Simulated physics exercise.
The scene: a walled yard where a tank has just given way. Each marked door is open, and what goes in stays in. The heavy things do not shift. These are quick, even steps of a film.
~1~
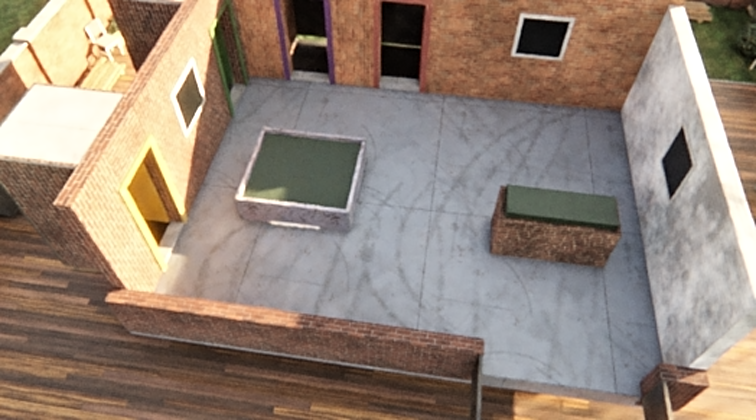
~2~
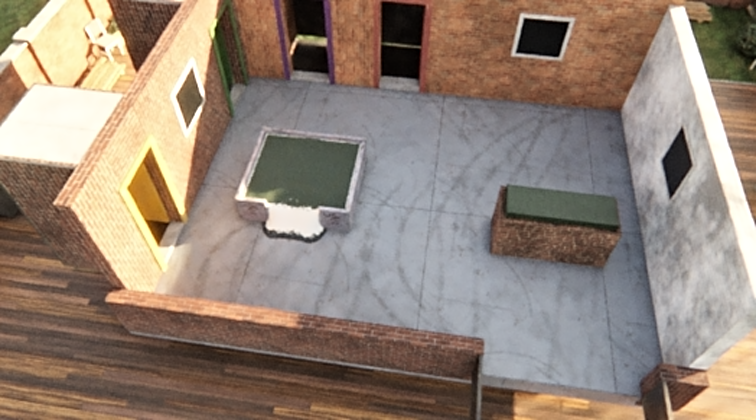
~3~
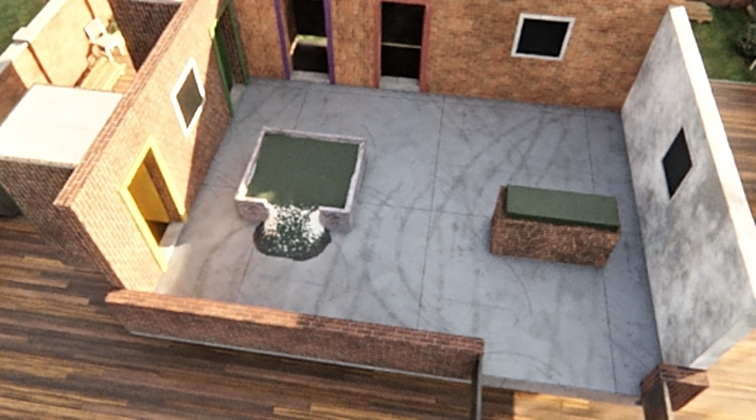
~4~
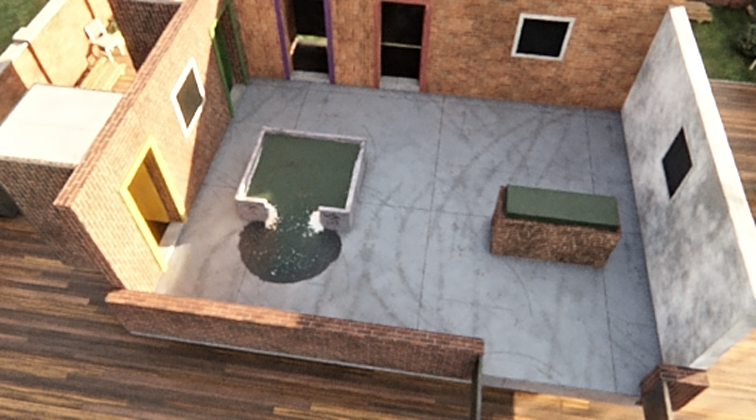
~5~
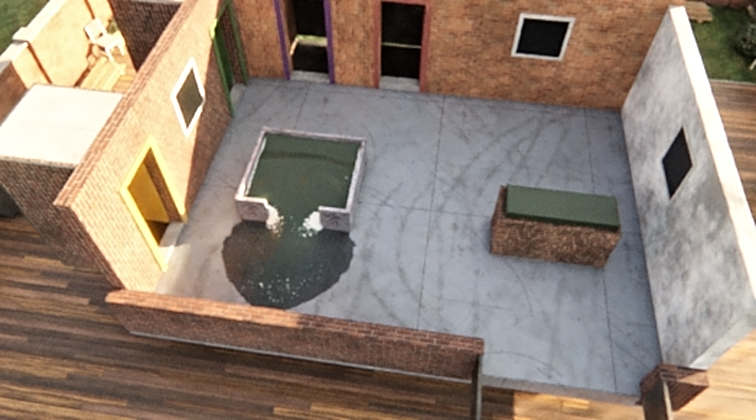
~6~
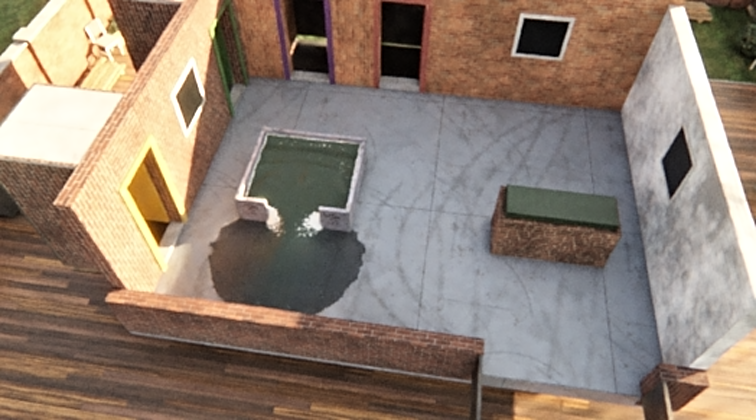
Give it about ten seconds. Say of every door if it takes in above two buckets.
One by one: The purple door stays under that; the red door stays under that; the green door stays under that; the yellow door takes more than that.
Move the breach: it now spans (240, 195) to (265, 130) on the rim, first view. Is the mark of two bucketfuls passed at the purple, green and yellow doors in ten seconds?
One by one: Purple lets more in; green takes more; yellow takes more.
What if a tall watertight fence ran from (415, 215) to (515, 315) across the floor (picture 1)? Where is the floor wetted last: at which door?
The red one.
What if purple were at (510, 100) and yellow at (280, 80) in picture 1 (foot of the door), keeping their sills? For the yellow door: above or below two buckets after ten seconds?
The yellow door lets more in.
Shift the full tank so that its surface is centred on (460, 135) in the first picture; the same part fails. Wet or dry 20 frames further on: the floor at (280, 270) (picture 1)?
Verdict: Wet.
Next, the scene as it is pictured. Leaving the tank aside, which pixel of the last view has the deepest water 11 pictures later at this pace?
At about (156, 314).
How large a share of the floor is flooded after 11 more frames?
Near 15 in a hundred.
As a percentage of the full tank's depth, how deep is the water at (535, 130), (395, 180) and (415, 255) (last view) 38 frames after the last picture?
In turn 0, 0 and 4 in a hundred.
A moment on, water covers 15 % of the floor; the purple door not reached, the red door not reached, the green door not reached, the yellow door not reached.
Next, water covers 15 % of the floor; the purple door not reached, the red door not reached, the green door not reached, the yellow door wet at the sill, nothing in.
Then, water covers 30 % of the floor; the purple door not reached, the red door not reached, the green door not reached, the yellow door under two buckets in.
Later, water covers 50 % of the floor; the purple door wet at the sill, nothing in, the red door not reached, the green door wet at the sill, nothing in, the yellow door over two buckets in.
In the end, water covers 70 % of the floor; the purple door wet at the sill, nothing in, the red door wet at the sill, nothing in, the green door under two buckets in, the yellow door over two buckets in.
